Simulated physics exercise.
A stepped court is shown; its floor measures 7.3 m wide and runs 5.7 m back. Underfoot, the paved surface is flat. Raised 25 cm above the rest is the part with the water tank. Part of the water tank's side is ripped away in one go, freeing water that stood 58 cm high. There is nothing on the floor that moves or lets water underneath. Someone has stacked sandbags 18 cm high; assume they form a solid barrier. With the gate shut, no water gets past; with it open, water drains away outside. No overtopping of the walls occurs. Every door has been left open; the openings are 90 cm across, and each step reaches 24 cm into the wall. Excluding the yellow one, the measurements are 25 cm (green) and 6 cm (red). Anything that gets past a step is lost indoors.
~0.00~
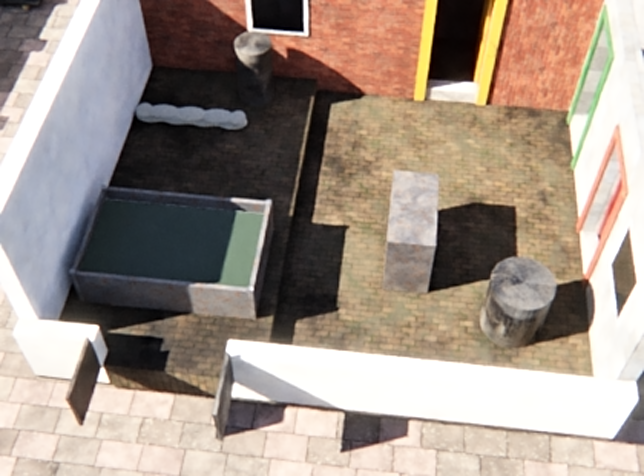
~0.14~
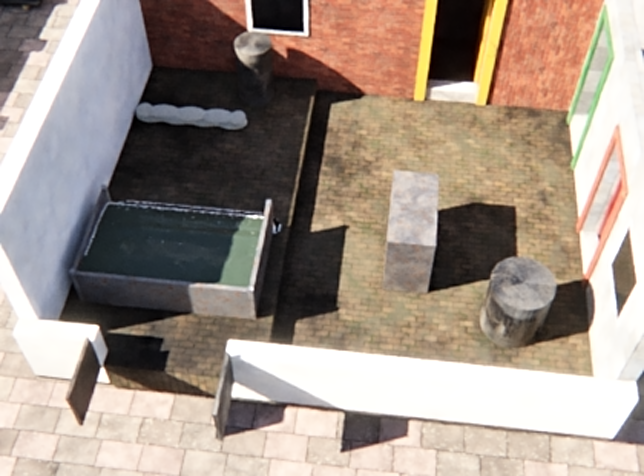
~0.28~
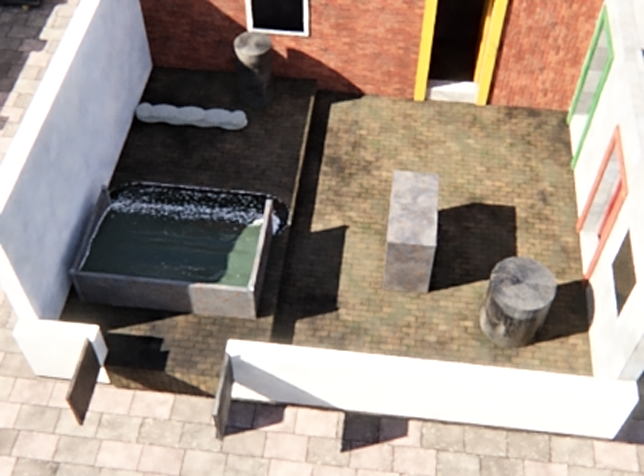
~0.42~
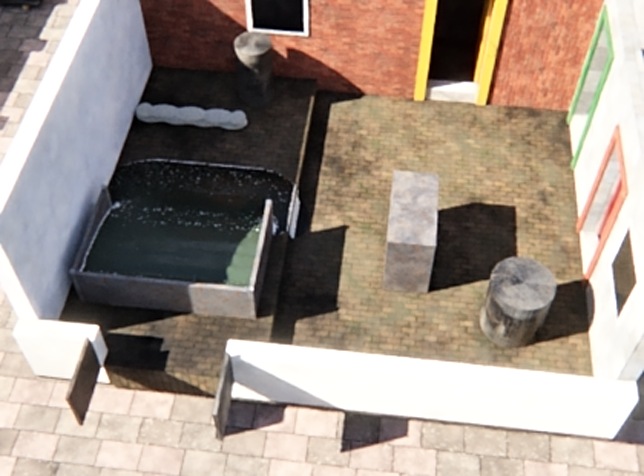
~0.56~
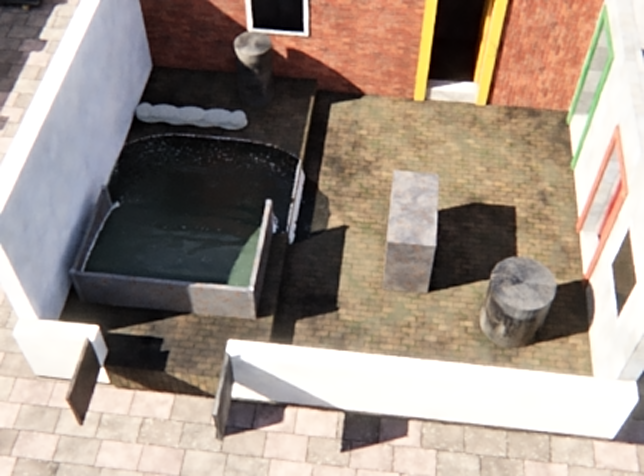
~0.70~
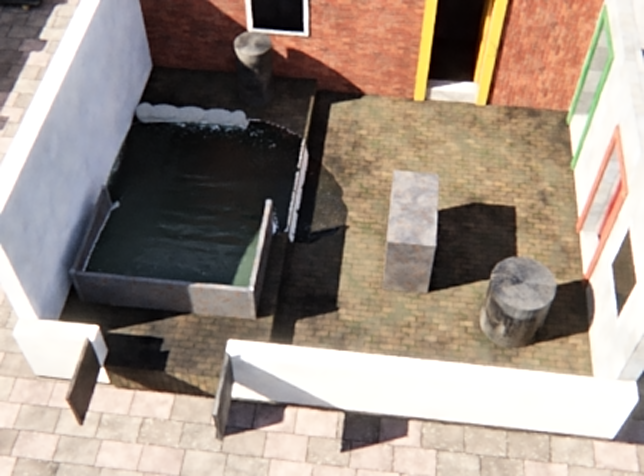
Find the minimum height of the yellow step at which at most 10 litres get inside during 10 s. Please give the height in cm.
The minimum is about 6.5 cm.
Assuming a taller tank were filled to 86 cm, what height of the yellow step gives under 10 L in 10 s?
I'd go with near 10.0 cm then.
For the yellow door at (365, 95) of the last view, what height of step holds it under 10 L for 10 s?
About 15 cm.
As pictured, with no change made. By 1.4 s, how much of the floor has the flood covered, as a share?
Around 35 per cent of the floor.
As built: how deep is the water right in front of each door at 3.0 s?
In cm: Yellow 10, green 0, red 0.
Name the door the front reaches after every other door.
That's the red door, which comes last.
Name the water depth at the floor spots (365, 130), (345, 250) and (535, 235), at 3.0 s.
Taking the spots in order: About 8, 0 and 0 centimetres.
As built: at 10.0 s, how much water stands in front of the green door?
It comes to about 8.0 centimetres deep.
After 1.4 s water covers 35 % of the floor, deepest (36 cm) near (206, 134); it has not reached the yellow door.
After 3.0 s water covers 45 % of the floor, deepest (22 cm) near (253, 78); 10 cm at the yellow door, 0 litres in over its 24 cm step.
After 10.0 s water covers 90 % of the floor, deepest (10 cm) near (577, 408); 8 cm at the yellow door, 0 litres in over its 24 cm step.
At the yellow door as built, the water arrived by 2.2 s and peaked near 10 cm at 2.8 s.
With a step of 5.5 cm, 20 litres would have come in within the 10 s; with 7.5 cm, 5 litres. So under 10 litres takes about 6.5 cm.
